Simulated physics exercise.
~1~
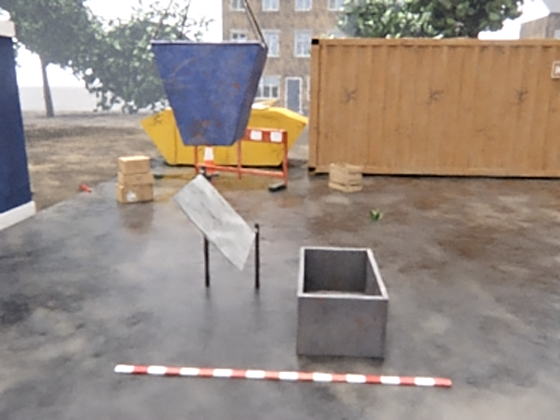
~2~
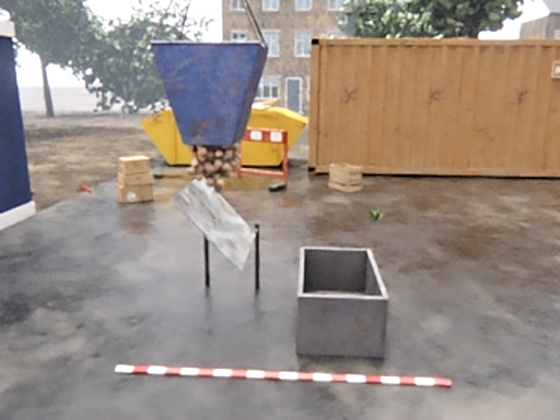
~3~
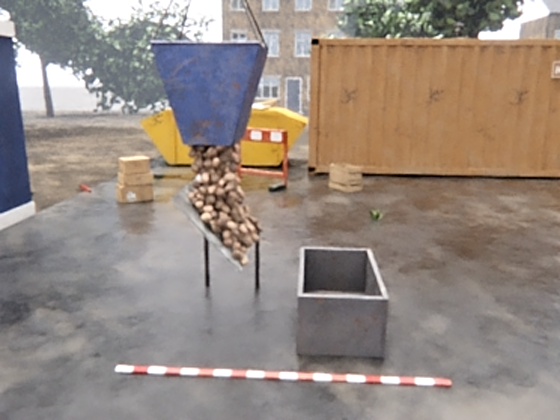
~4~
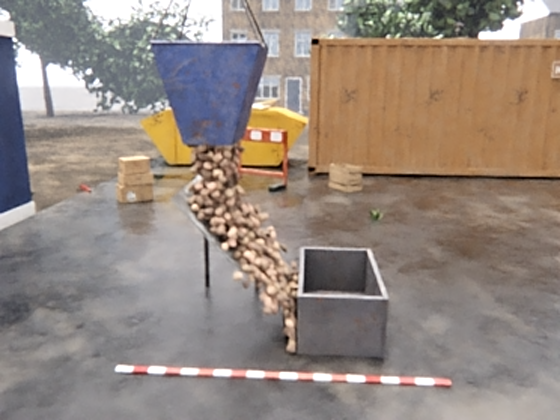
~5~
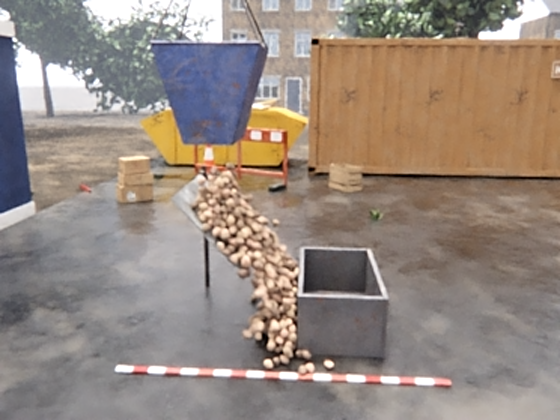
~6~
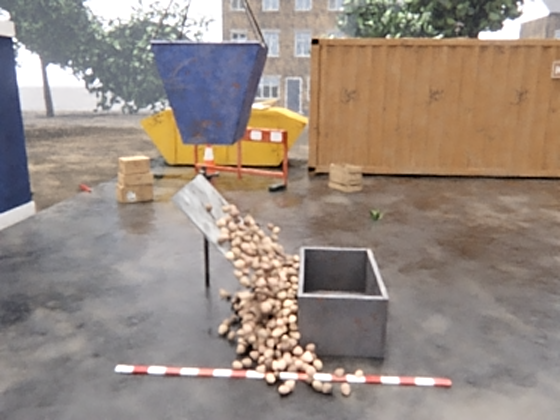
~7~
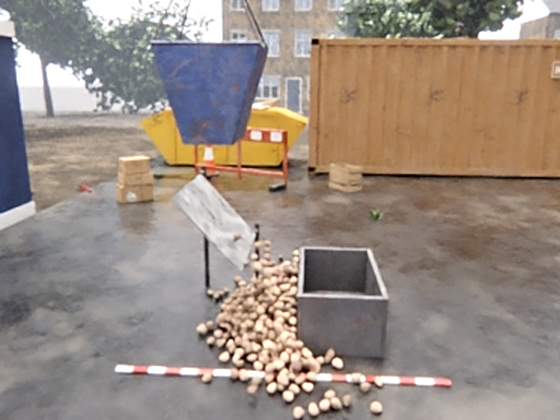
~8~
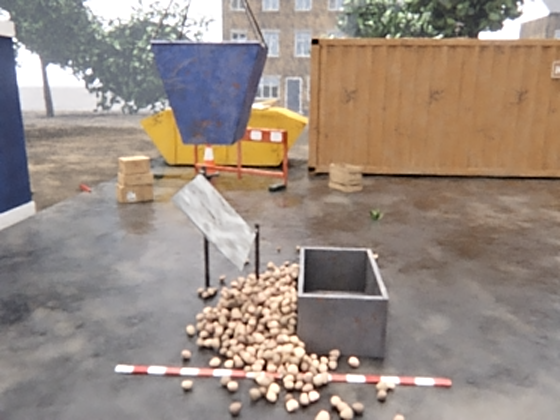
Rounded stones dropping from a blue hopper, sliding down a tilted steel plate and piling up beside an empty grey bin.
